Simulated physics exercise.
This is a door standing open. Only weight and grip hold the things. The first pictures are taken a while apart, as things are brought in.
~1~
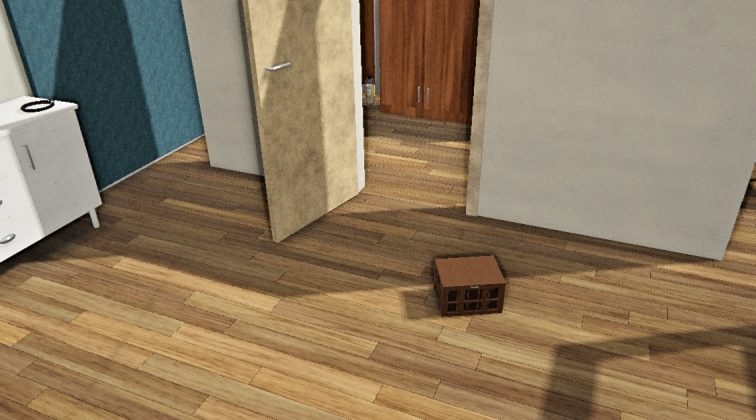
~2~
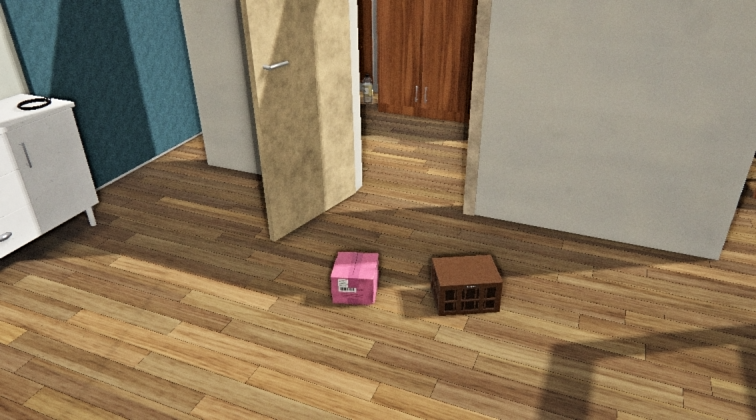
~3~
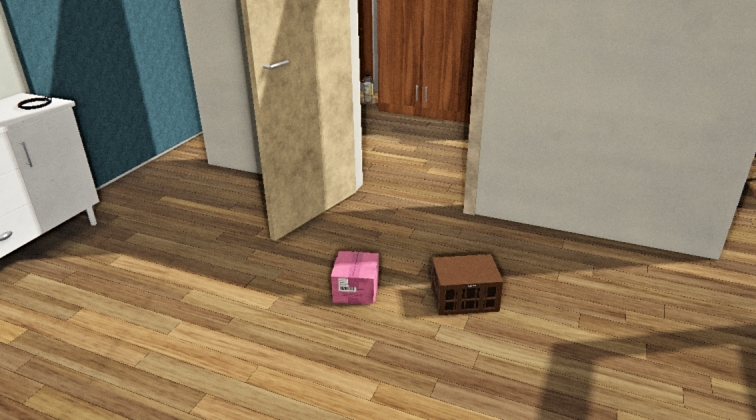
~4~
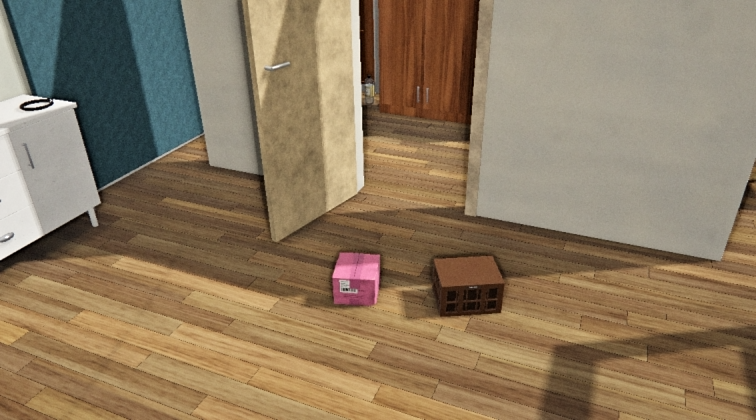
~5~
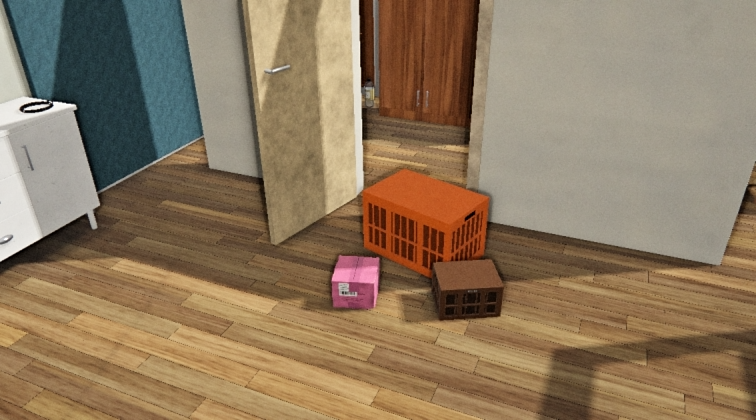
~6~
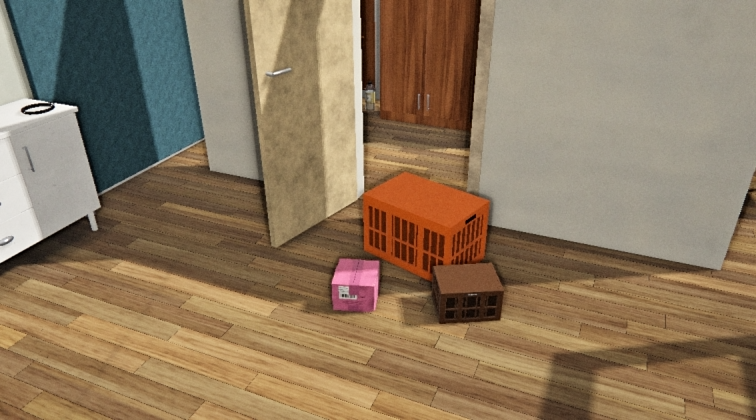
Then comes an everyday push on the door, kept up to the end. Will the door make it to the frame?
In the end the door jams.
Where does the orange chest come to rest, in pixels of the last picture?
Around (433, 227).
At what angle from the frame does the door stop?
Some 60° open.
Then, 0.40 s later than the last frame, door 93° open.
Then, 0.60 s later than the last frame, door 80° open.
Then, 0.80 s later than the last frame, door 65° open.
Then, 1.00 s later than the last frame, door 58° open; orange chest moved a little near (431, 227).
When it is over, door 58° open; all 3 as before. End places, in pixels of the last picture, orange chest near (433, 227).
